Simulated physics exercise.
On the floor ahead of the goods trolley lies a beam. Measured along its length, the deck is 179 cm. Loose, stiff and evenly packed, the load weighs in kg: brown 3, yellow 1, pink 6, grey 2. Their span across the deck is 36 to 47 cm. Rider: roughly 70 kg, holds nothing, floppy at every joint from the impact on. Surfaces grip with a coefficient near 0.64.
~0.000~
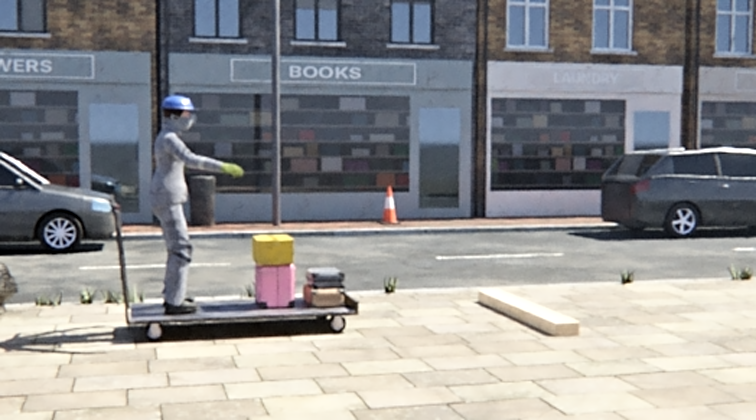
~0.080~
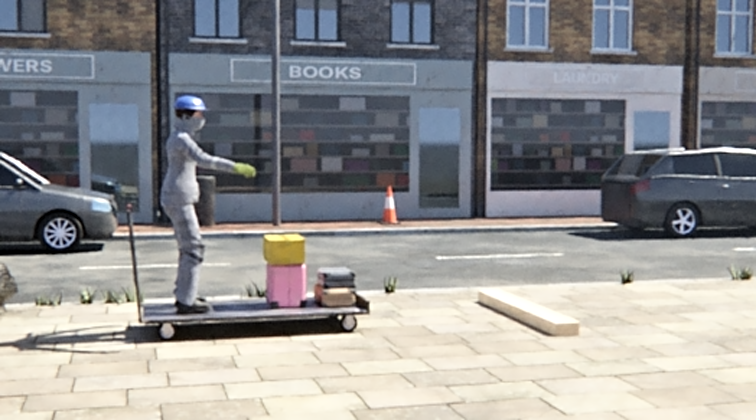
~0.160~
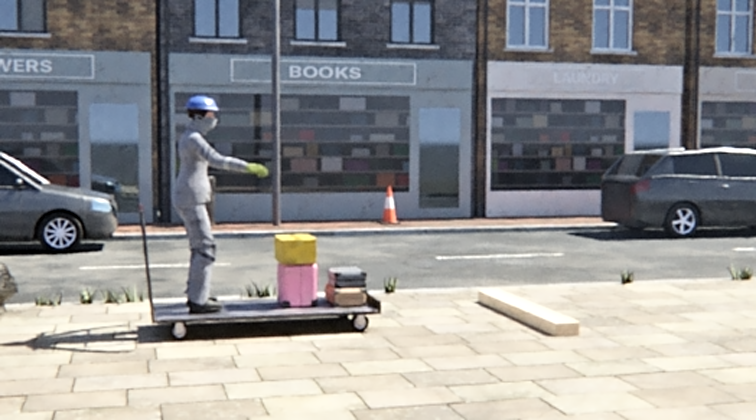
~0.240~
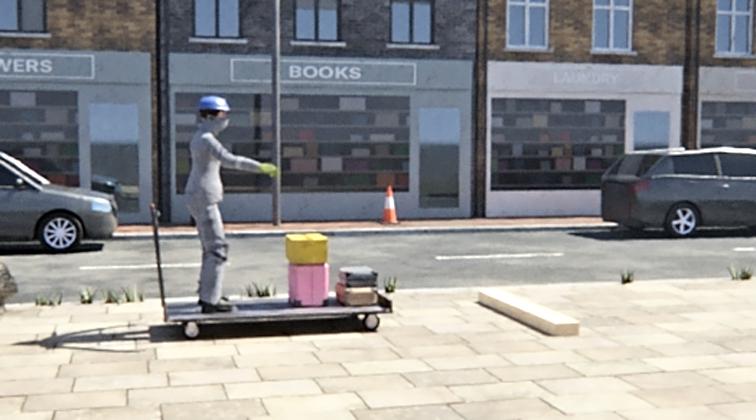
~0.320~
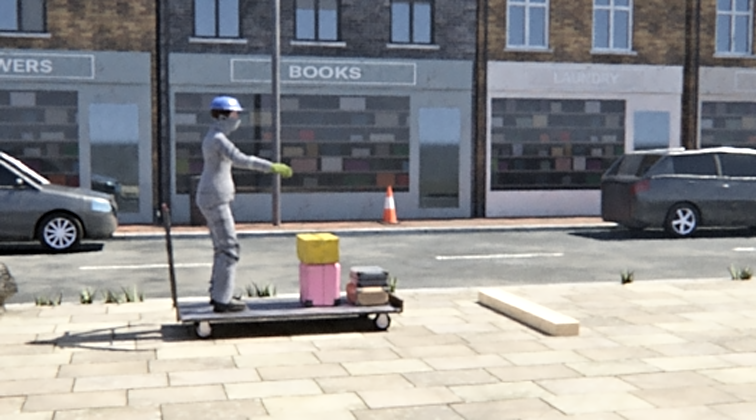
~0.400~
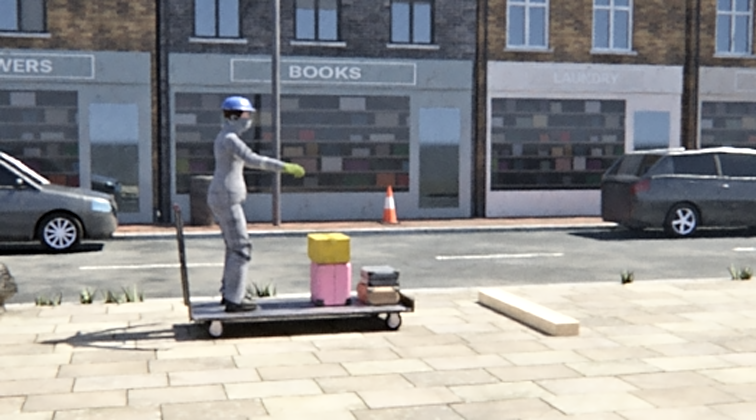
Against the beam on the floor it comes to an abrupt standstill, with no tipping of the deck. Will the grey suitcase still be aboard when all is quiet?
Still on the deck.
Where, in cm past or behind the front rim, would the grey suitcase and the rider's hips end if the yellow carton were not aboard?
In that case grey 10 behind, hips 120 behind.
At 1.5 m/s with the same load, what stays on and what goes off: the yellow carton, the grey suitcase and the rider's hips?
In that scenario yellow is not retained, grey is not retained, and the hips are retained.
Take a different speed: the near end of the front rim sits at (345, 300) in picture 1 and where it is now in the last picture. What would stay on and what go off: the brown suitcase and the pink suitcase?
In that case the brown item would stay put and the pink item would stay put.
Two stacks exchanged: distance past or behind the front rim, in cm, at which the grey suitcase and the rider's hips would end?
Grey 50 behind, hips 120 behind.
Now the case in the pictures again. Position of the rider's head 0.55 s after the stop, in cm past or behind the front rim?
60 cm behind the rim.
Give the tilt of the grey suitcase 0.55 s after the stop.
I'd put the tilt at close to 0°.
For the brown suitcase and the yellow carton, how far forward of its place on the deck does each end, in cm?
Forward shift, cm - brown: 5; yellow: 30.
Impact comes at 1.35 s.
After 1.90 s the grey suitcase is 8 cm behind the rim, tilted 0°, near (515, 272) in the last picture's view.
After 2.35 s the grey suitcase is 8 cm behind the rim, tilted 0°, near (515, 272) in the last picture's view.
After 4.3 s, nothing is past the rim; behind it, brown suitcase, yellow carton, pink suitcase, grey suitcase and the rider's hips.
